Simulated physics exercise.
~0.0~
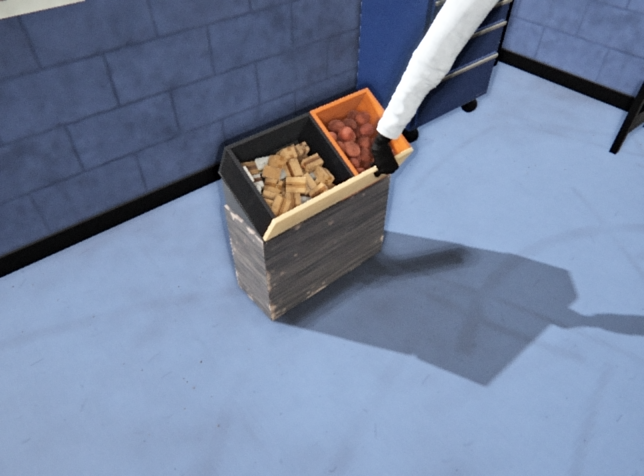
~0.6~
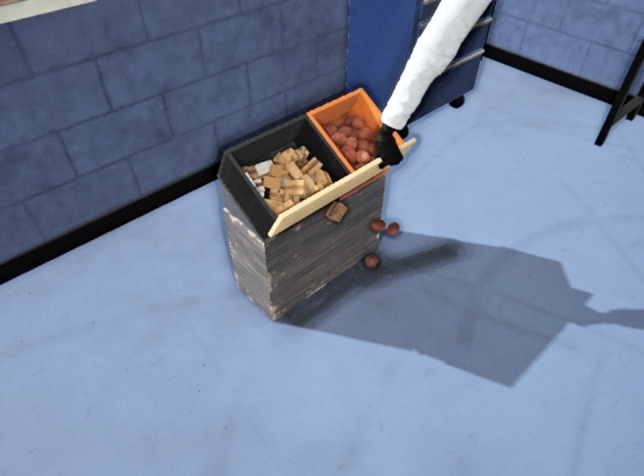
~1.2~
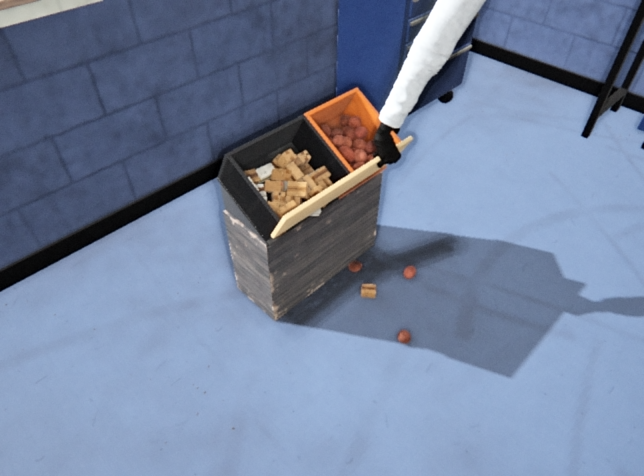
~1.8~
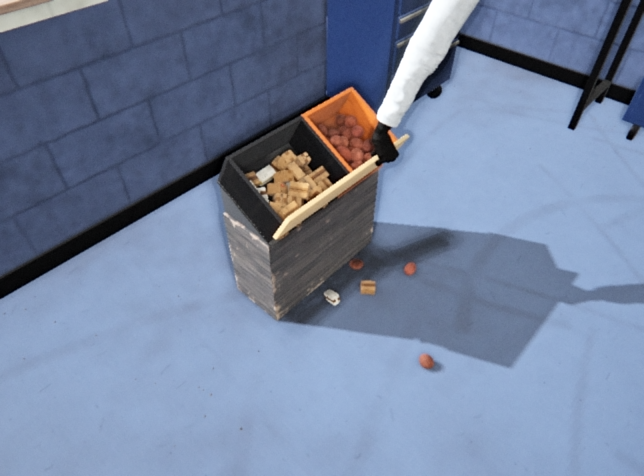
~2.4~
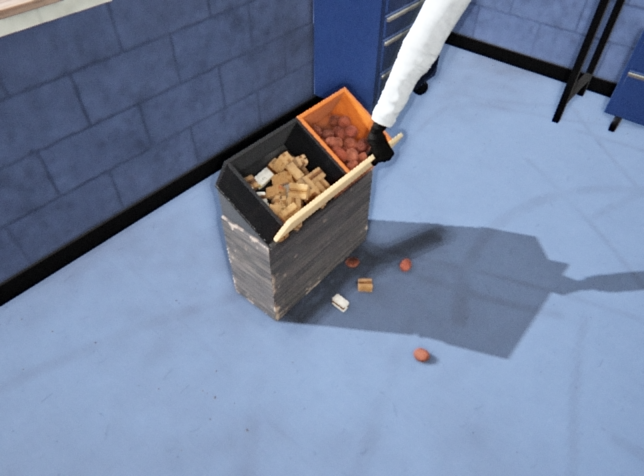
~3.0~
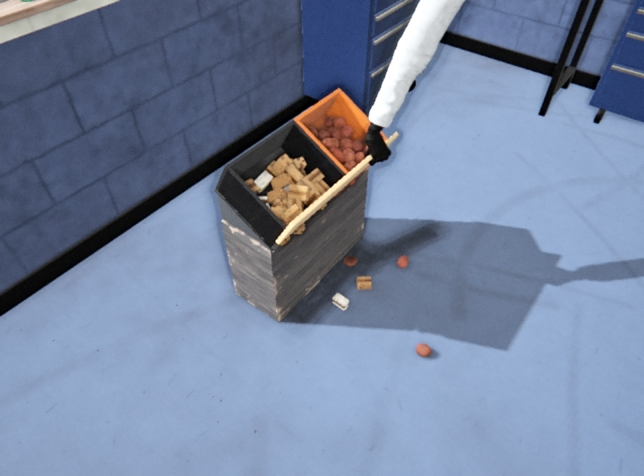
In a room with a pale blue floor and dark blue block walls, the view looks down from above, drifting slightly sideways. A grey wooden stand near the middle holds two open bins, a black one at left filled with small tan parcels and an orange one at right filled with red potatoes. A white-sleeved arm with a black hand reaches to a pale wooden gate along their front edge. As the gate shifts, three potatoes and a tan parcel drop to the floor. A whitish parcel follows, while one potato rolls farthest forward. The spilled pieces settle, and most contents remain inside.
